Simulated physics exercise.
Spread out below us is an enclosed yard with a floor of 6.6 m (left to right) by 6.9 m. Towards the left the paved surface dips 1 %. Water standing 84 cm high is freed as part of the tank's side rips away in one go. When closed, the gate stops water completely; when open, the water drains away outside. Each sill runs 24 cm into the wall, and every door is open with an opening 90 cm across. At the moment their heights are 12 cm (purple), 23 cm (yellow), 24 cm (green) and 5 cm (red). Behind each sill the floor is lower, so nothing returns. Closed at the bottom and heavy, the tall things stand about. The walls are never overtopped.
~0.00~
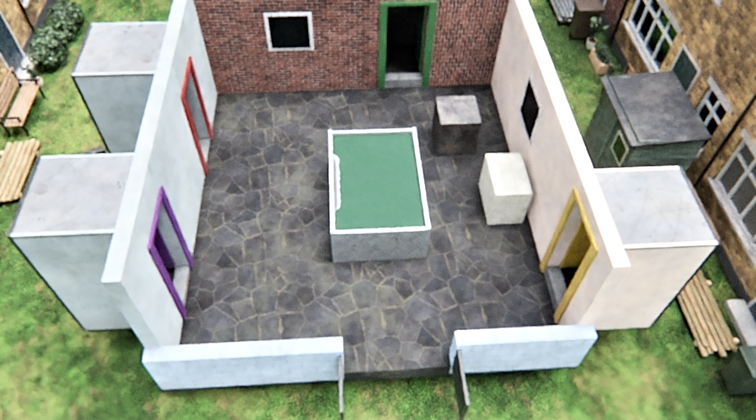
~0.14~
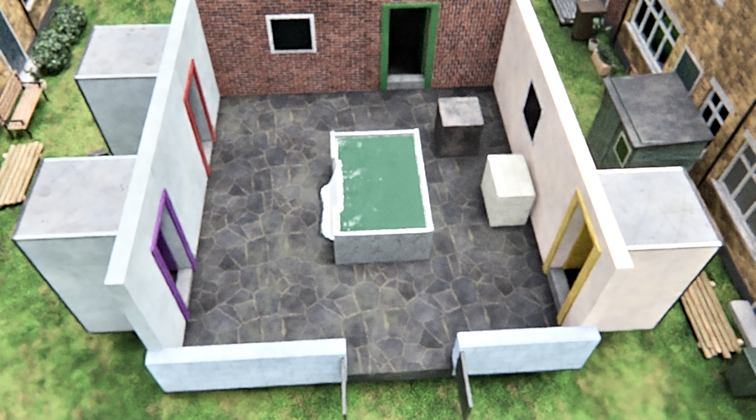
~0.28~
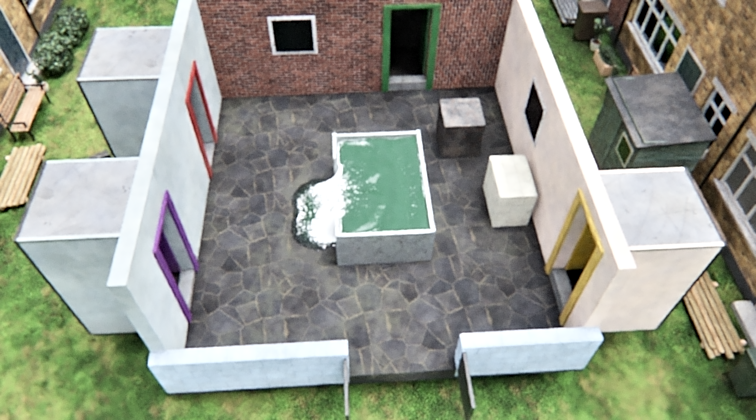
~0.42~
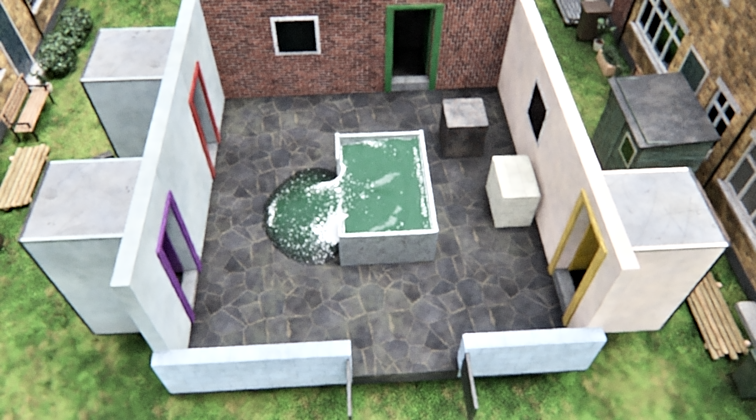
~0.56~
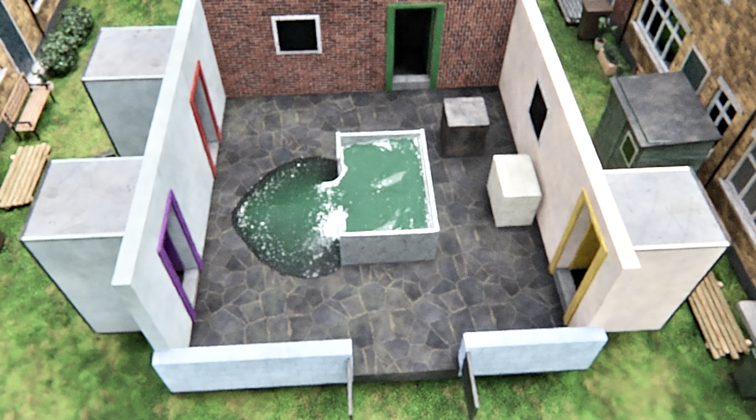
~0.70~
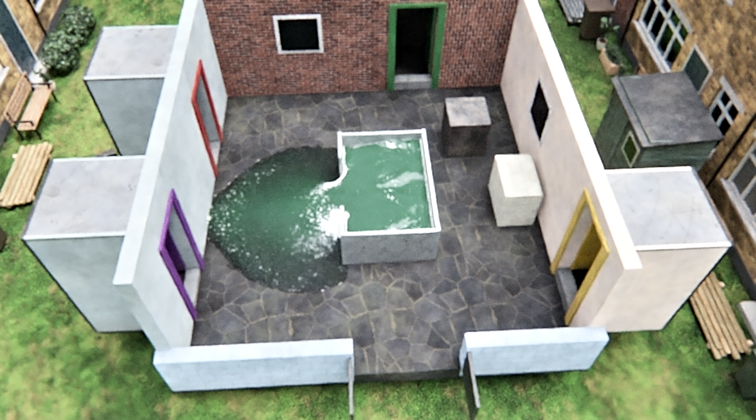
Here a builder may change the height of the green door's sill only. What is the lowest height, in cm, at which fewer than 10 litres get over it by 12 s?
5 cm.
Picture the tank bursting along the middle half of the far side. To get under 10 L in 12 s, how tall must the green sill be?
Estimate: Near 29 cm.
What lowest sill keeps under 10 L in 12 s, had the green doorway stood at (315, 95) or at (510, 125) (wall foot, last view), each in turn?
Minimums: About 6.5 cm and 7.0 cm.
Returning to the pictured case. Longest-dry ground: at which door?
The yellow one comes last.
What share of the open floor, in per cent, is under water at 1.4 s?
Around 30 per cent of the floor.
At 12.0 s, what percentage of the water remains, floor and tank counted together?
I'd put it at about 84 per cent.
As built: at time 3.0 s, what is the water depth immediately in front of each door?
Depths in cm - purple: 18, yellow: 0, green: 0, red: 14.
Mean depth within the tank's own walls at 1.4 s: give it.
Roughly 50 cm on average.
After 1.4 s water covers 30 % of the floor, deepest (47 cm) near (218, 224); it has not reached the green door.
After 3.0 s water covers 40 % of the floor, deepest (35 cm) near (189, 360); it has not reached the green door.
After 12.0 s water covers 100 % of the floor, deepest (10 cm) near (431, 200); 8 cm at the green door, 0 litres in over its 24 cm sill.
At the green door as built, the water arrived by 3.7 s and peaked near 9 cm at 10.6 s.
With a sill of 4.5 cm, 14 litres would have come in within the 12 s; with 6.5 cm, 4 litres. So under 10 litres takes about 5 cm.
